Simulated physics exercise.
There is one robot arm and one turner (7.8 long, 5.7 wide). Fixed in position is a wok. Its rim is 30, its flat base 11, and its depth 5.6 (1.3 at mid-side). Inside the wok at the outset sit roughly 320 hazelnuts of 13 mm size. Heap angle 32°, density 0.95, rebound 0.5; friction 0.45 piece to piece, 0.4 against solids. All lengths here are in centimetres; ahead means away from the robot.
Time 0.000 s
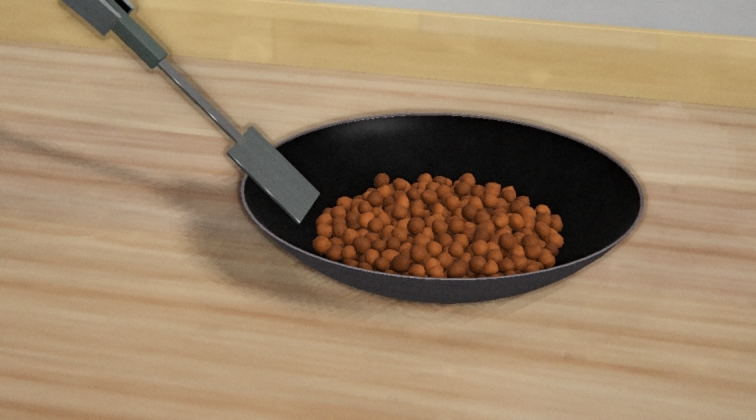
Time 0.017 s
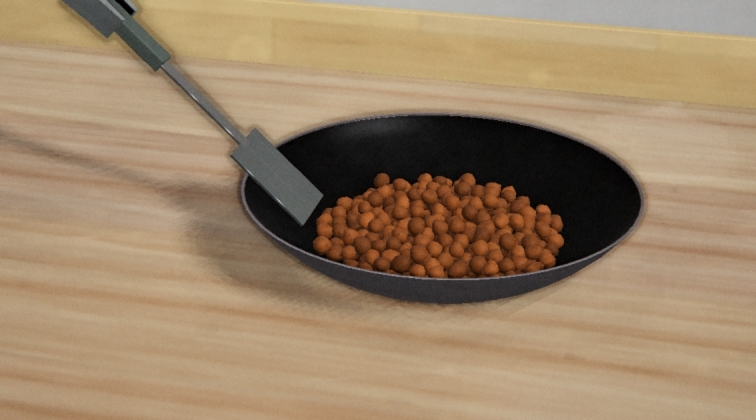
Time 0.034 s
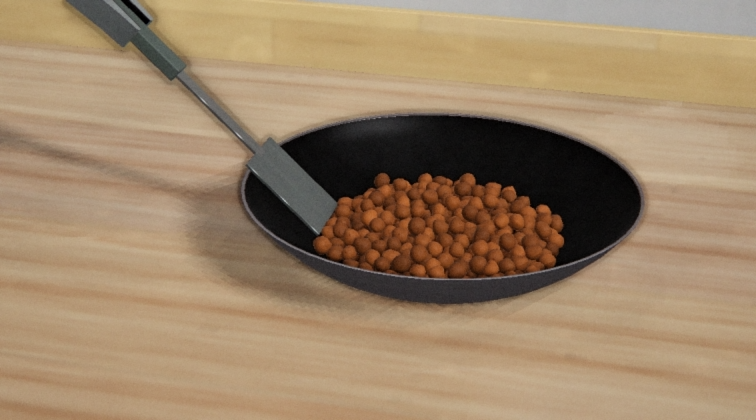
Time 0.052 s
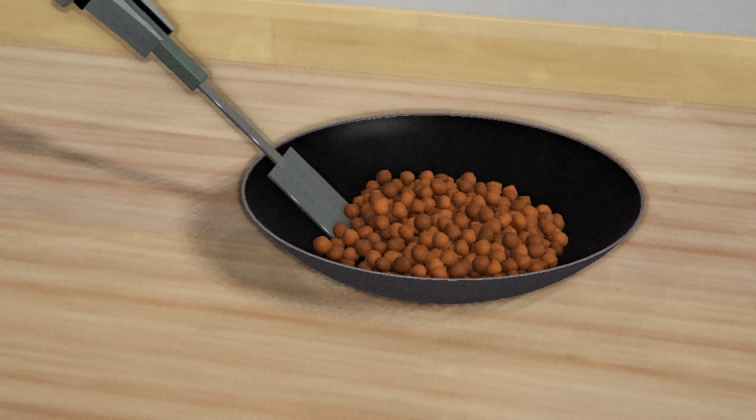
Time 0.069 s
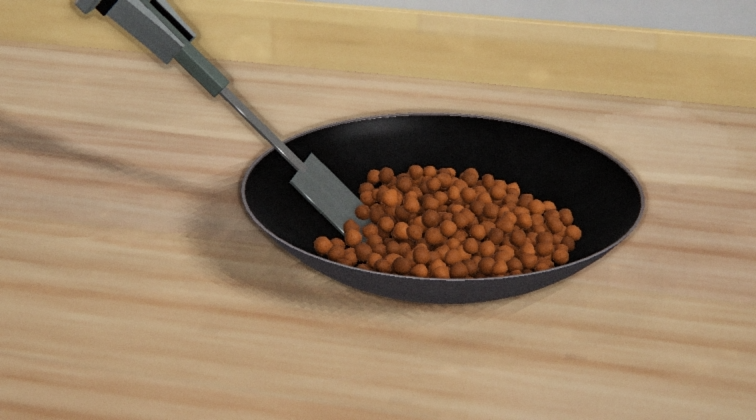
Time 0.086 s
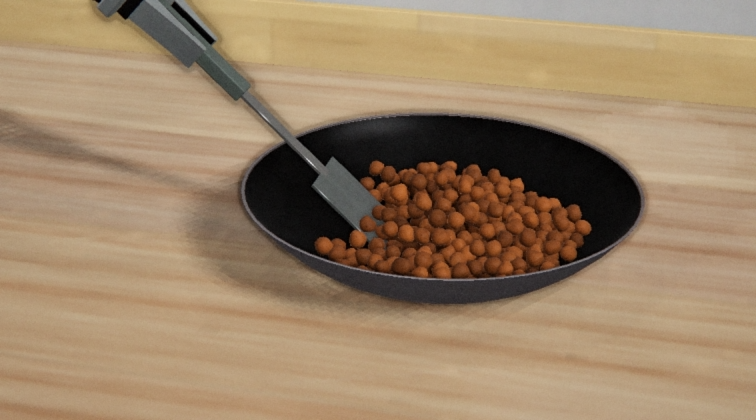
A pale wood-grained surface with a yellowish strip and grey band behind it is seen from above at an angle by a still camera. A black wok sits right of centre holding a heap of orange-brown hazelnuts, with a grey turner on a robot arm slanting in from the upper left. The turner briefly barely moves, then slides down and rightward into the heap, pushing nuts right.
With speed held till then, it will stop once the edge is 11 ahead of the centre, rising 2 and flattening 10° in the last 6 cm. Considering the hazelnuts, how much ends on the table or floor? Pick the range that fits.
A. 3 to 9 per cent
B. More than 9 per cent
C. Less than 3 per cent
More than 9 per cent.
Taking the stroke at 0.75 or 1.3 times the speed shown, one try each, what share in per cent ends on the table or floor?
Roughly 15 % and roughly 25 %.
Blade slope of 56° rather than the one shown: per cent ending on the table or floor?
Result, estimated: 25 %.
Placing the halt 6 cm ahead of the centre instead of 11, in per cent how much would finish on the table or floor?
Changed stop: Approx. 0 %.
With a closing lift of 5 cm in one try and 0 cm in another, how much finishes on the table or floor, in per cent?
You'd get some 20 per cent with the first setting and some 15 per cent with the second.
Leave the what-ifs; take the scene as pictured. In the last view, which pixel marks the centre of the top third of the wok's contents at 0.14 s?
At about (489, 222).
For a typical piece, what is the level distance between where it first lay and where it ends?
Roughly 3 cm.
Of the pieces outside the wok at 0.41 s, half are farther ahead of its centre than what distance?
About 22 cm.
After 0.14 s, sloping 43°, highest piece 7 above the table; 319 in the wok.
After 0.19 s, sloping 41°, highest piece 6 above the table; 319 in the wok.
After 0.41 s, sloping 33°, highest piece 10 above the table; 251 in the wok, 31 on the table or floor, 37 on the blade or in flight.
After 1.46 s, sloping 33°, highest piece 4 above the table; 251 in the wok, 68 on the table or floor.
At rest, 251 in the wok, 68 on the table or floor. That is 21 % on the table or floor.
